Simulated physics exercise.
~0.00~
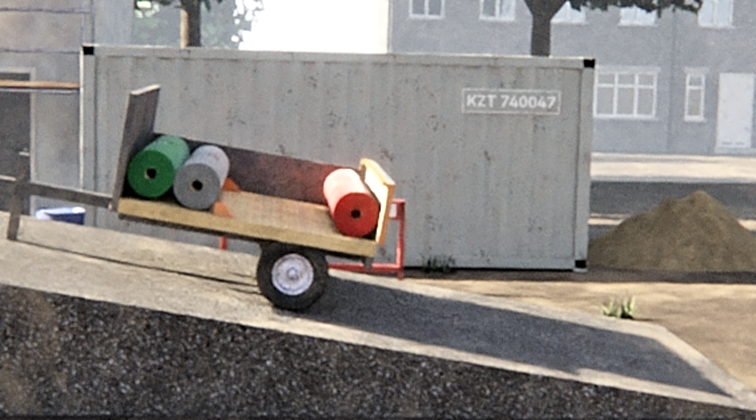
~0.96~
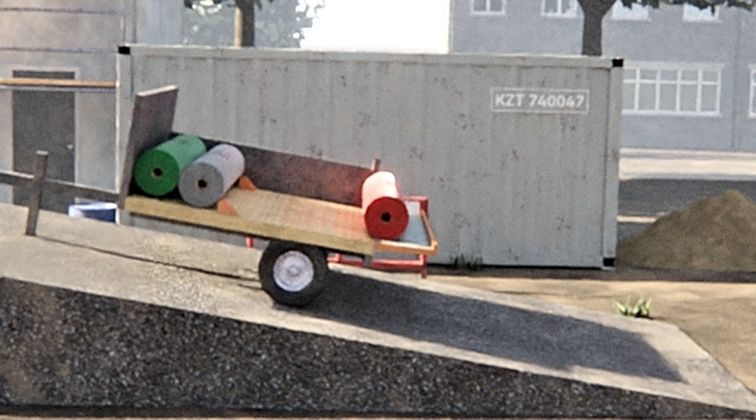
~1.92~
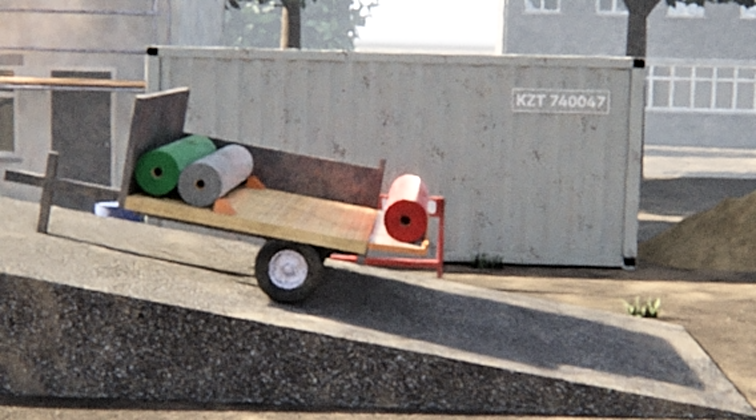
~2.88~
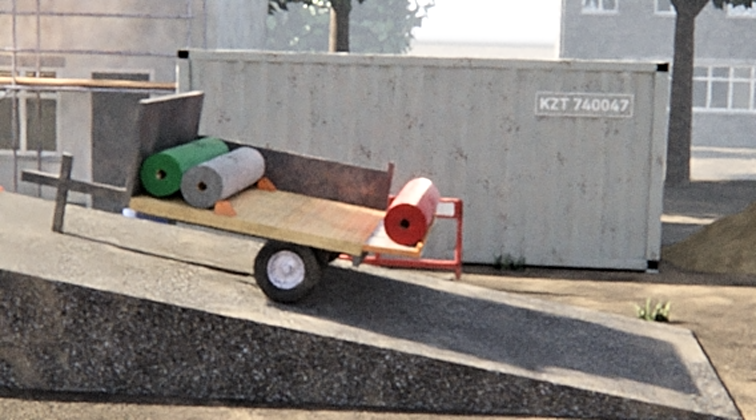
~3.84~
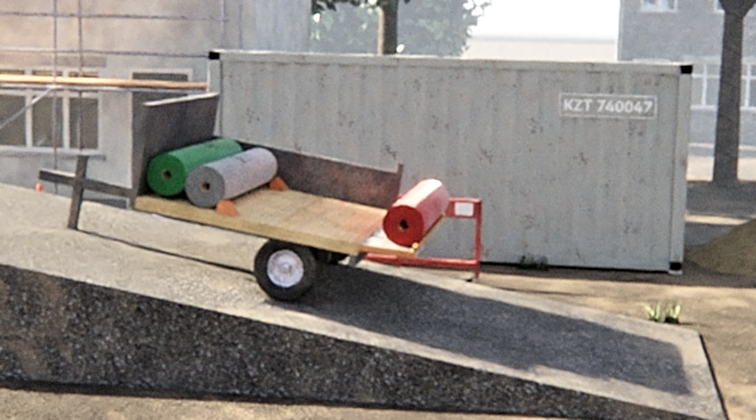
A red roll rests against the raised tailgate at the right, lower end of a flatbed trailer standing nose-up on a concrete ramp, while a green roll and a grey one lie side by side at the upper end, held by an orange chock. The tailgate swings down until it sticks out from the bed, and the red roll moves right with it. It rolls a little farther onto the lowered gate and stops near its outer edge. The green and grey rolls stay put as the view drifts slightly sideways. At the end, all three rolls are still on the trailer.
